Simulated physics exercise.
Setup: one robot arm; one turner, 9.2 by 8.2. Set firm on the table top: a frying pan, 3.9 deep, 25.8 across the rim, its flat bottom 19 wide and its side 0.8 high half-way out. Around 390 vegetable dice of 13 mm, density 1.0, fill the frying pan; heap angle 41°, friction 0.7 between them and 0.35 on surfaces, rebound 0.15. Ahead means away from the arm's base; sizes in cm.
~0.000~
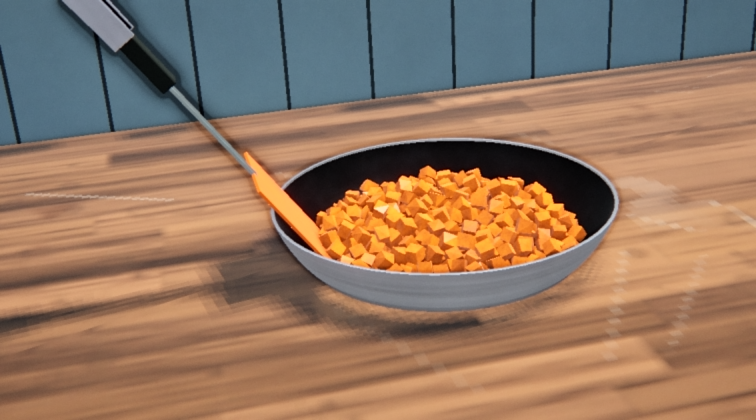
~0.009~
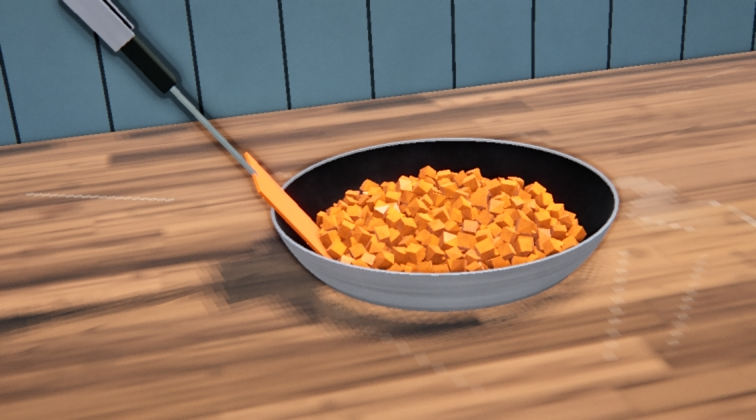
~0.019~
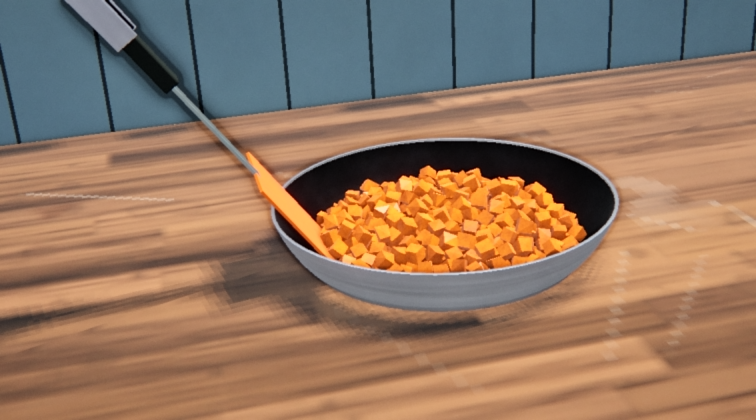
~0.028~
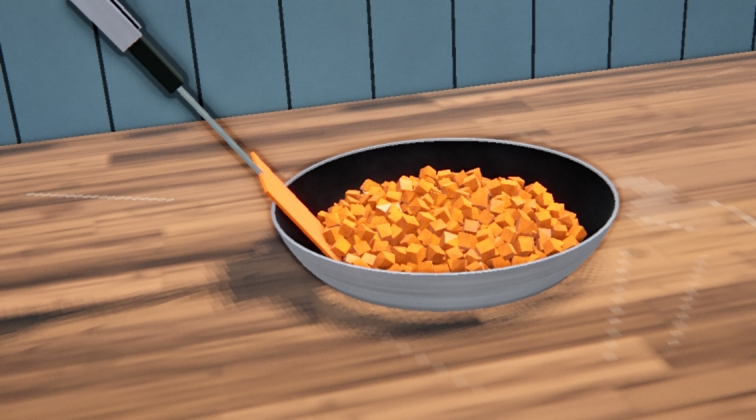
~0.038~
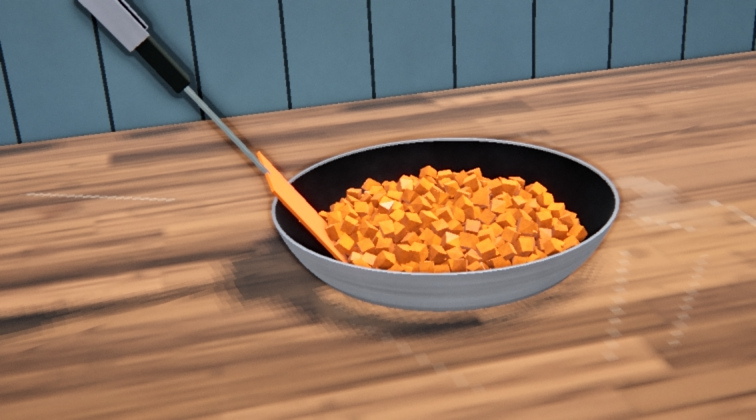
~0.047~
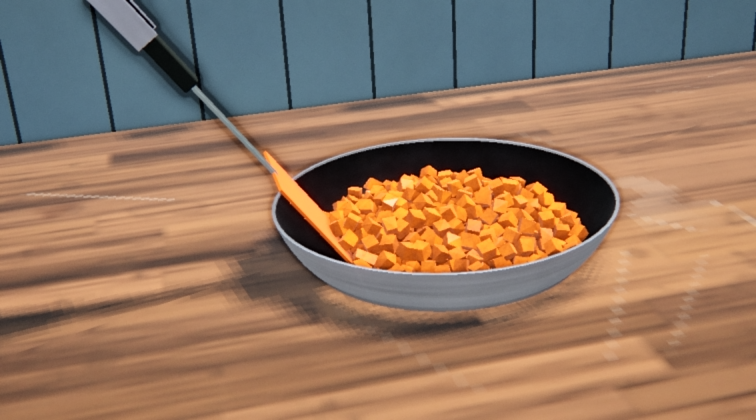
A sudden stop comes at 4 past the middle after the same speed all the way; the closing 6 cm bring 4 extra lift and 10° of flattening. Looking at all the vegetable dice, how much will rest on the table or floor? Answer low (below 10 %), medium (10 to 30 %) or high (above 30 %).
Low.
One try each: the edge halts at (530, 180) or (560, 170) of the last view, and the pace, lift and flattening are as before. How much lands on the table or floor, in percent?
I'd say some 5 per cent, then some 25 per cent.
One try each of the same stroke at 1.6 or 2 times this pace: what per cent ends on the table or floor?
First try around 10 %, second try around 15 %.
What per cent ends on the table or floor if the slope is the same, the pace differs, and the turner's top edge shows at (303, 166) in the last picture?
Estimate: Close to 20 %.
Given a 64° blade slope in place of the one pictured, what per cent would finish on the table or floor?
That gives about 0 in a hundred.
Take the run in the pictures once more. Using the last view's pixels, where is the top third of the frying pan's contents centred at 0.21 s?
The middle sits at approx. (500, 193).
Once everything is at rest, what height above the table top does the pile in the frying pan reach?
Top of the heap: Roughly 6.0 cm above the table top.
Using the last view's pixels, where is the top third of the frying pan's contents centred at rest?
The centre sits close to (538, 187).
After 0.13 s, sloping 55°, highest piece 5 above the table; 388 in the frying pan.
After 0.21 s, sloping 50°, highest piece 6 above the table; 388 in the frying pan.
After 0.45 s, sloping 45°, highest piece 6 above the table; 386 in the frying pan, 2 on the table or floor.
After 1.50 s, sloping 45°, highest piece 6 above the table; 385 in the frying pan, 3 on the table or floor.
In the end, 385 in the frying pan, 3 on the table or floor. That is 1 % on the table or floor.
